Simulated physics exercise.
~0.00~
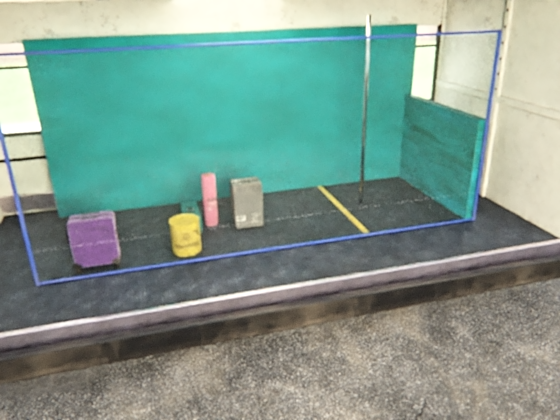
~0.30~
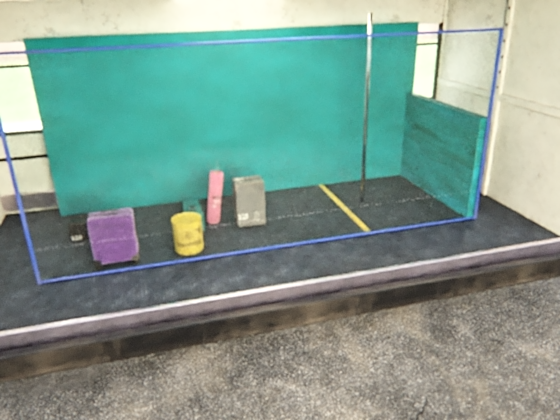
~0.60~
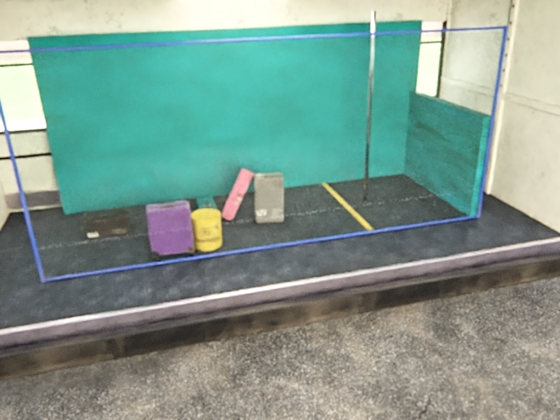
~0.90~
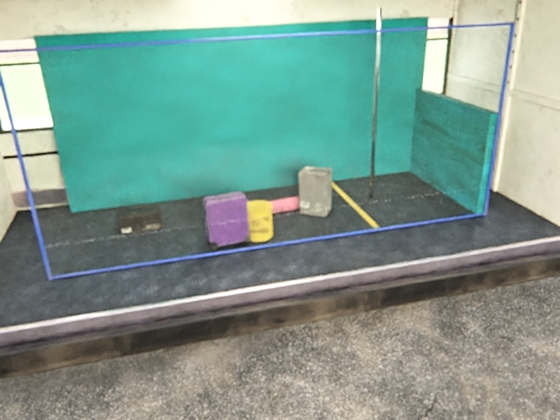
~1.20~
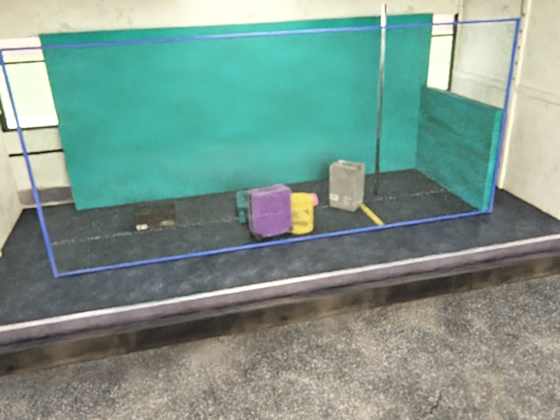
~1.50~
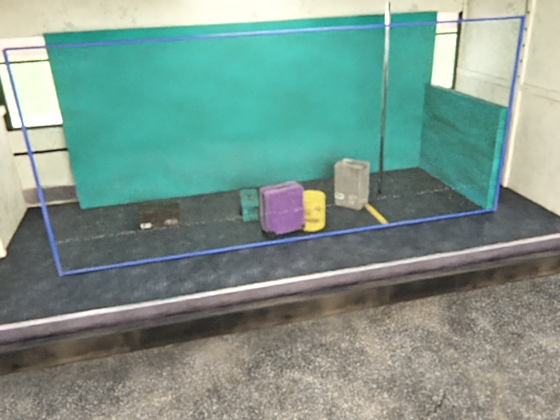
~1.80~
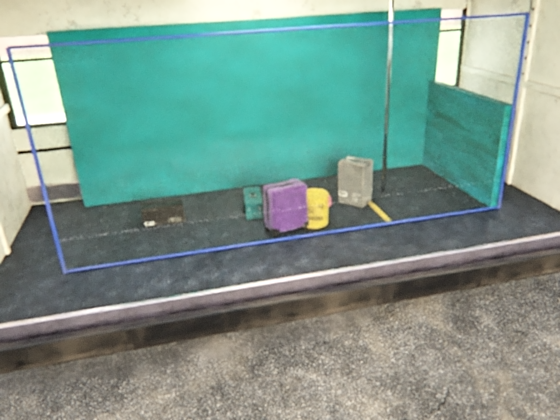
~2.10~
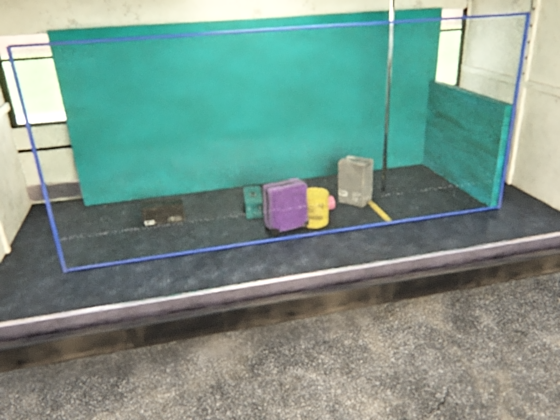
The footage shows a purple wheeled case, yellow bucket, pink roll, grey pack, teal toolbox and flat black carton shifting right across a dark bay as the pink roll leans and topples. All come to rest, with the grey pack still upright just short of the yellow line.
